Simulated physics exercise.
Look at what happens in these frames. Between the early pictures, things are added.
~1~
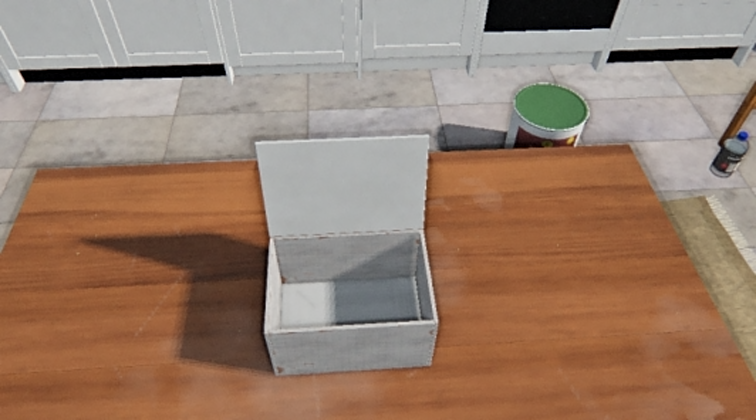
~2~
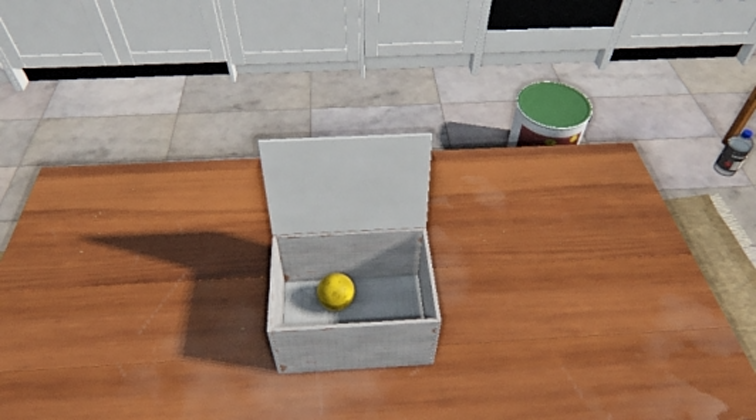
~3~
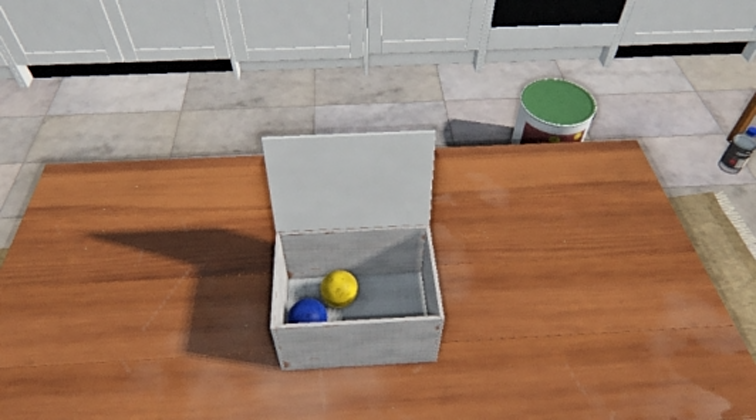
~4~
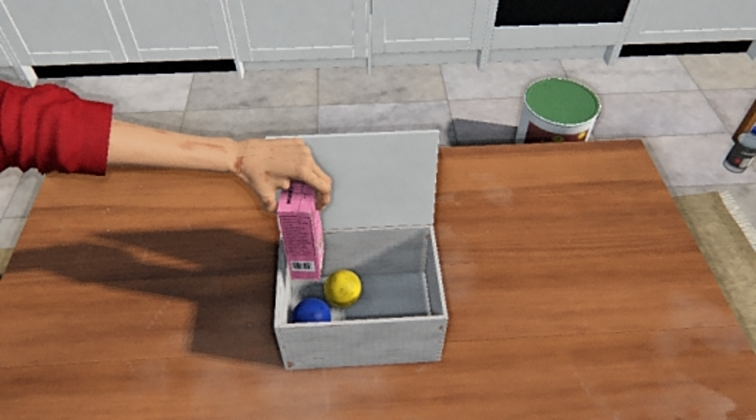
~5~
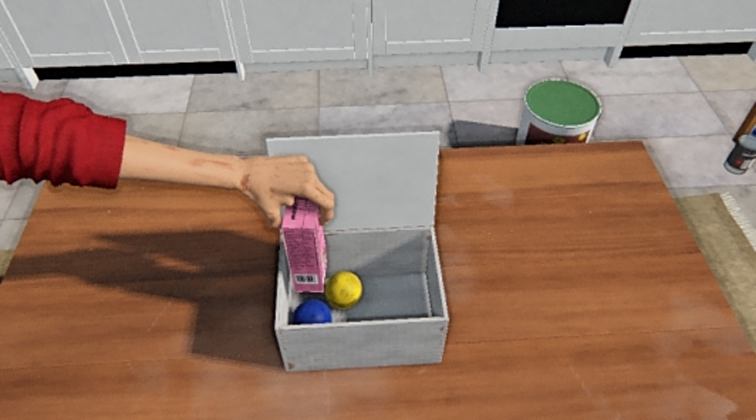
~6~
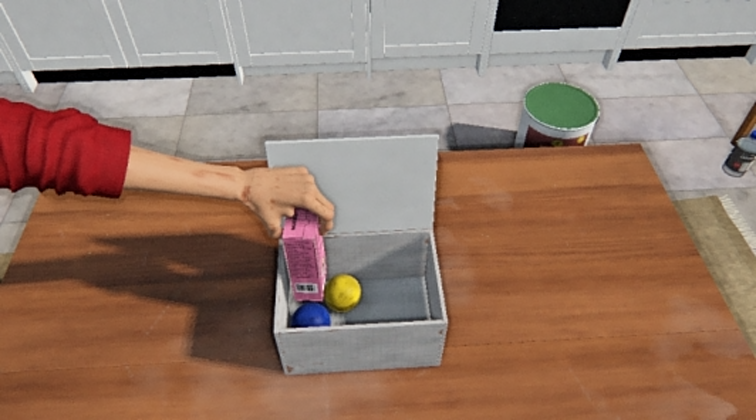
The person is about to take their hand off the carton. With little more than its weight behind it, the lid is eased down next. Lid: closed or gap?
Gap.
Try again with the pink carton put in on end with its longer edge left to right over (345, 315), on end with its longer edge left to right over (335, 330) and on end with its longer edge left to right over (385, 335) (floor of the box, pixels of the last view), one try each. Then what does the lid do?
The first time it is kept open, the next time it goes down completely, and the last time it is kept open.
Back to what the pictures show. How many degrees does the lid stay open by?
Some 80 degrees above the rim, more or less.
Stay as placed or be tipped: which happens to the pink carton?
As it turns out, the pink carton changes its angle.
Then, 0.40 s past the last view, pink carton rocked 15° from its first pose near (305, 254).
Then, 0.80 s past the last view, lid starting down; pink carton rocked 37° from its first pose near (305, 272); blue ball displaced a little; yellow ball displaced a little.
Then, 3.00 s past the last view, lid 80° above the rim; pink carton rocked 37° from its first pose near (304, 272); yellow ball displaced about its own width; blue ball displaced a little.
Finally, lid 80° above the rim; down or leaning hard in the box, pink carton; moved from the start, yellow ball; blue ball still in place. Final places as the last picture's camera would see them, pink carton near (303, 272).
